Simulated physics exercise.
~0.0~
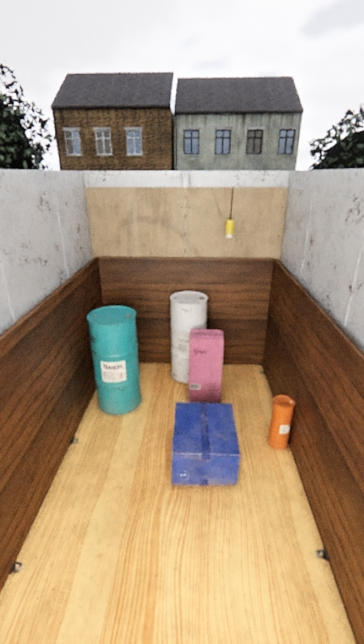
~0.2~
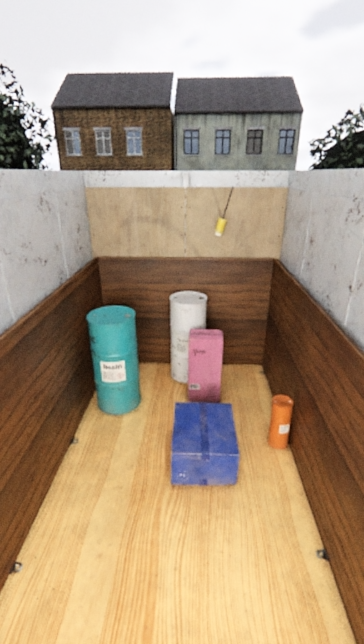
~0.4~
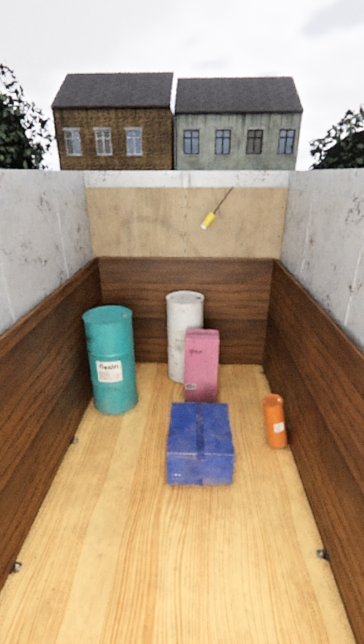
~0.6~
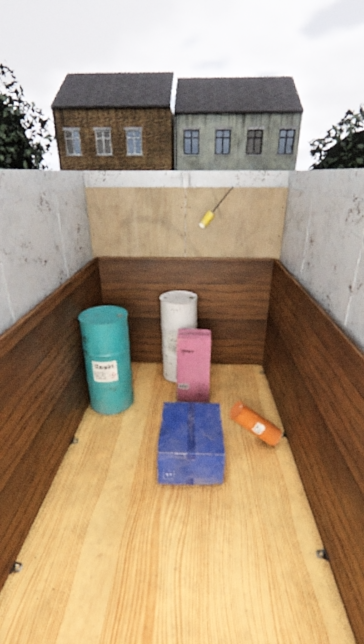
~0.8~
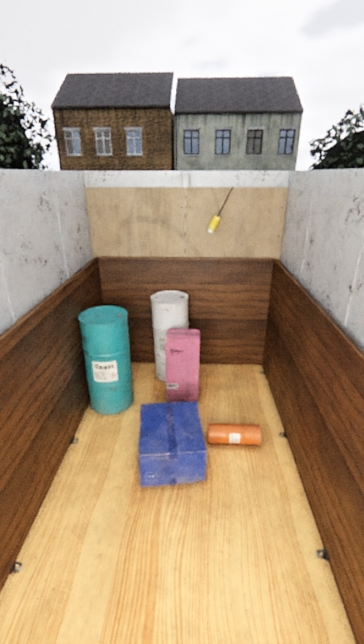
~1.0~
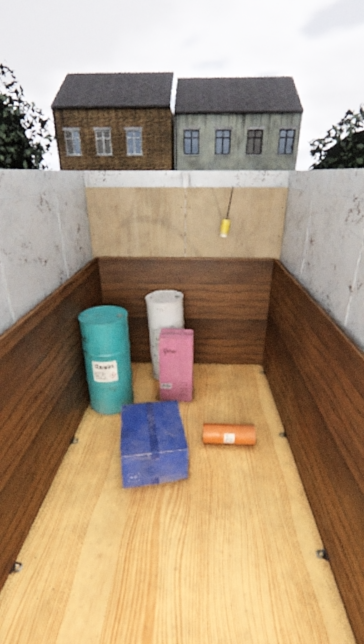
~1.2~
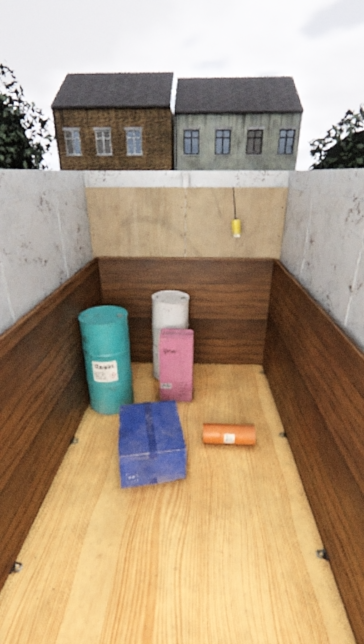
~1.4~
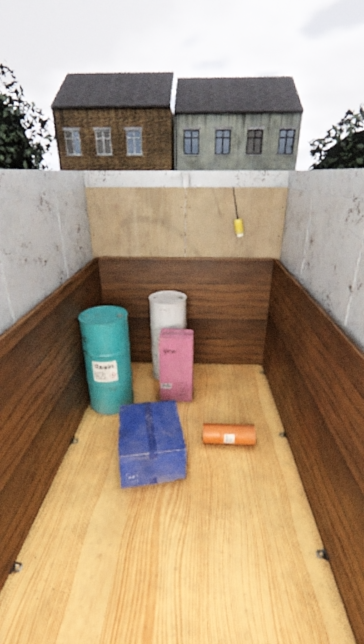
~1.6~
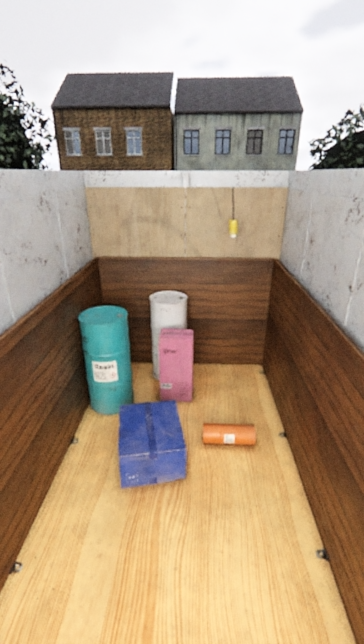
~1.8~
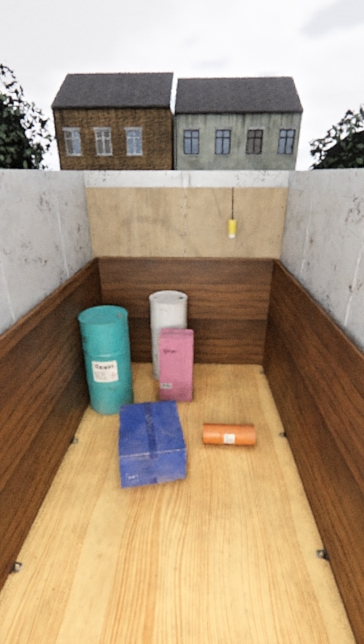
The clip opens on a wood-floored load bay holding a turquoise drum, a white drum, a pink box, a blue box and an upright orange canister, with a small yellow object hanging near the front wall. The hanging object swings left, and the orange canister begins to lean. The canister tips over leftward while the boxes and white drum start sliding left. It comes down on its side as the blue box slides farther, nearing the turquoise drum. The hanging object swings back and settles, leaving the canister lying down and everything else upright.
